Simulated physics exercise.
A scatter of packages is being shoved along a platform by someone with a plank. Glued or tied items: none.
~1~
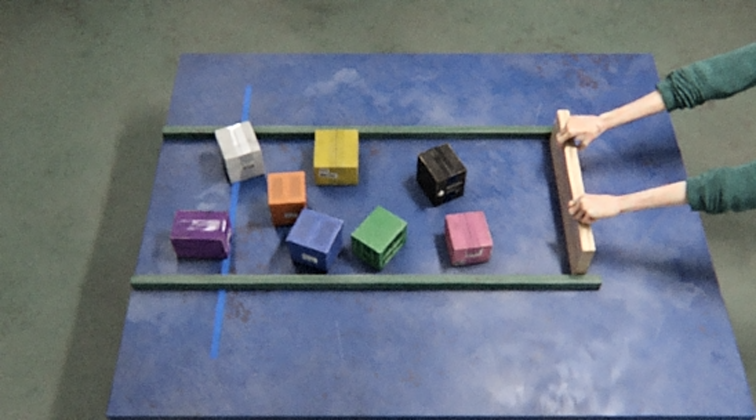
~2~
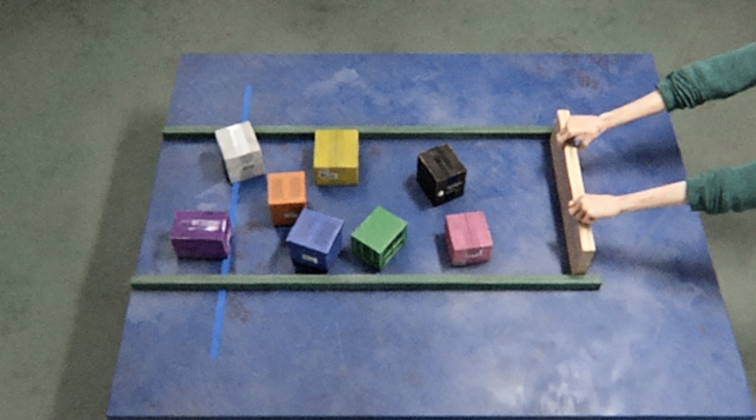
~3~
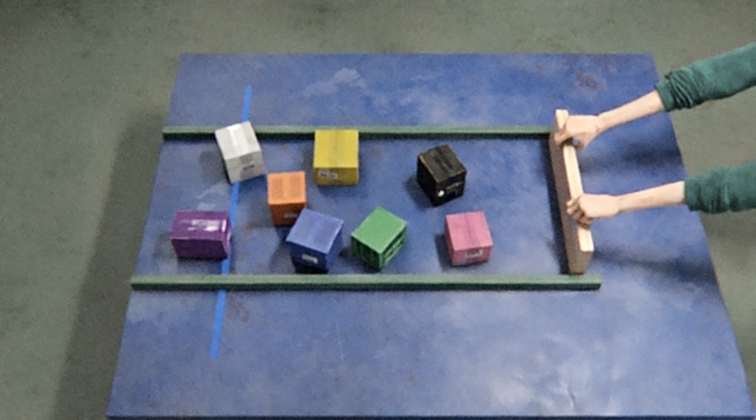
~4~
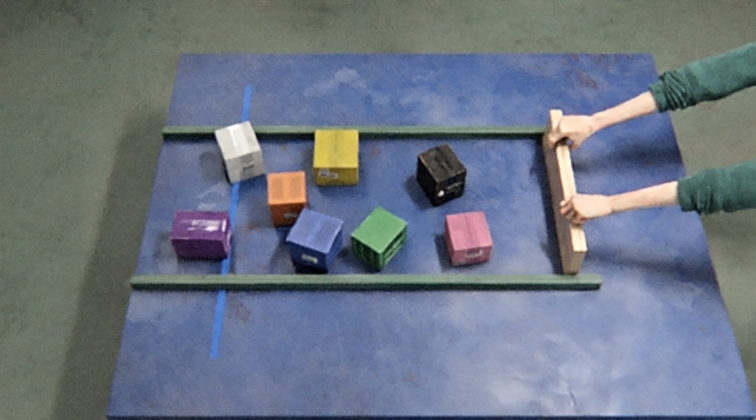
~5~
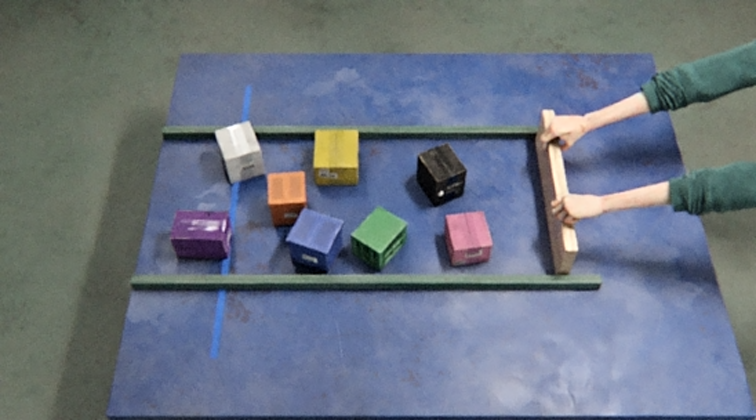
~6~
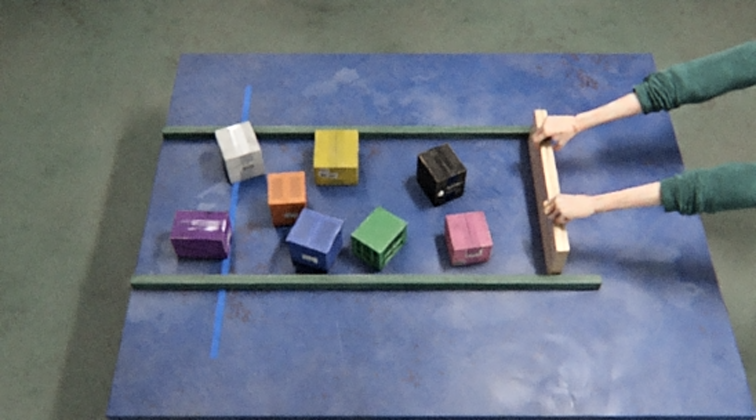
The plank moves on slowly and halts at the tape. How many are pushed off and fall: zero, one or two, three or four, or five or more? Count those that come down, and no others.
It will most likely knock three or four off.
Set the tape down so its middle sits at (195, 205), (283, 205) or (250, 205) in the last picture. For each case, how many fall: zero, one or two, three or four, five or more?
Taking the three places in turn: 5 or more, 1 or 2, 1 or 2.
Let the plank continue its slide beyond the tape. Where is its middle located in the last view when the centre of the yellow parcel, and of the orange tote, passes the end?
Near (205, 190) in the first case, near (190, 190) in the other.
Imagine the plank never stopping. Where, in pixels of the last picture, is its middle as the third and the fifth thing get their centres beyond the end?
Around (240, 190); afterwards around (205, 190).
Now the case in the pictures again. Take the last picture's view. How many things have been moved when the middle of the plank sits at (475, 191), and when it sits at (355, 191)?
At that stage 1; at the next, 5.
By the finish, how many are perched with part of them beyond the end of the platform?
My count gives 0.
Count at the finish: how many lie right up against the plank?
2 touch it.
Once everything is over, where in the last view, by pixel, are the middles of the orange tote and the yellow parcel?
Orange tote: (189, 202); yellow parcel: (185, 151).
Soon after, none off yet; purple parcel at rest near (202, 235); white parcel at rest near (240, 153); orange tote at rest near (288, 200).
In the end, the number that fall off is three or four; gone, blue tote, white parcel and purple parcel.
